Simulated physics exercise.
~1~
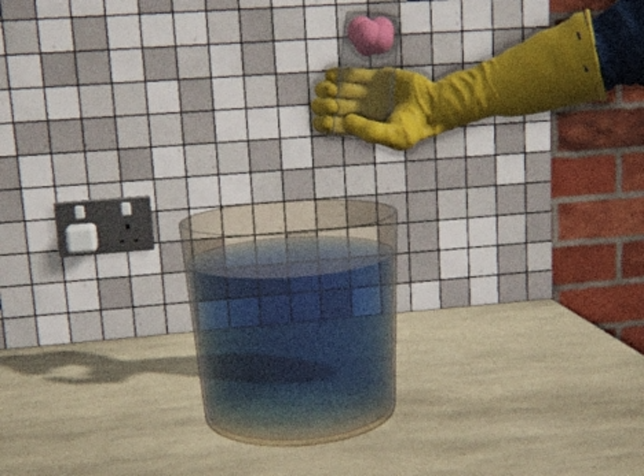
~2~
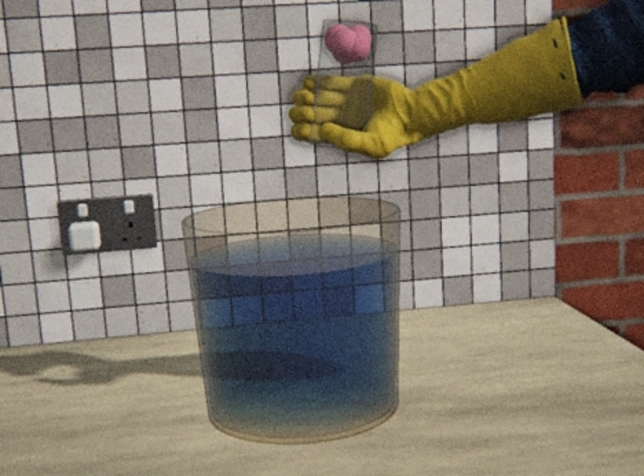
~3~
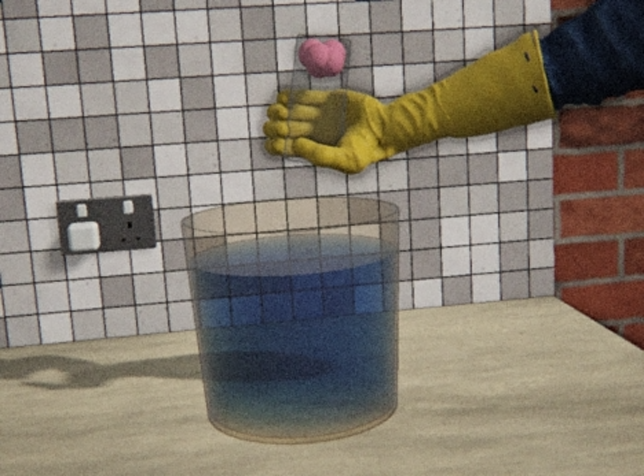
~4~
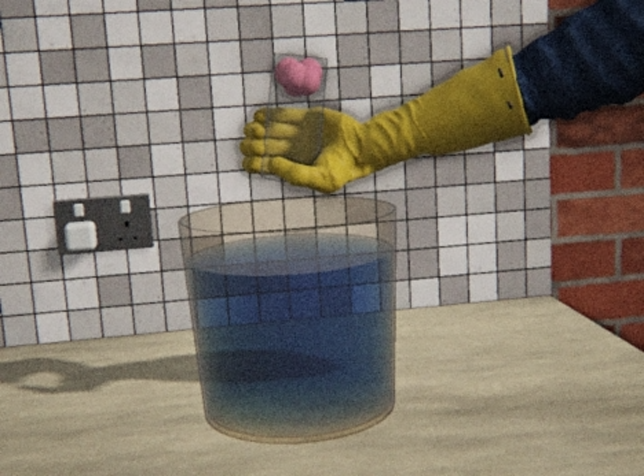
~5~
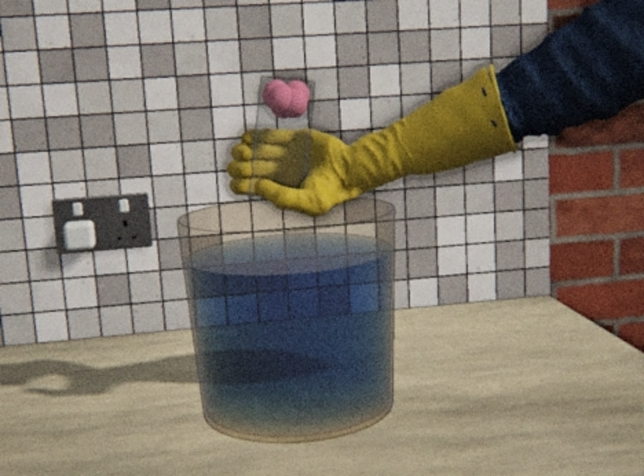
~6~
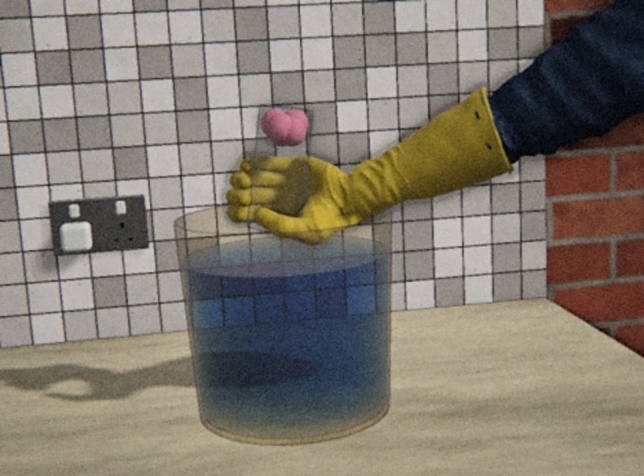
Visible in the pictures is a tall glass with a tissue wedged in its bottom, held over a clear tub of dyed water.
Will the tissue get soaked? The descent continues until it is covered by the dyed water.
No, the tissue stays dry.
Soon after, the tall glass enters the dyed water.
Later, air is trapped inside and holds the level down.
In the end, the tall glass is under, still full of air, and the tissue is dry.
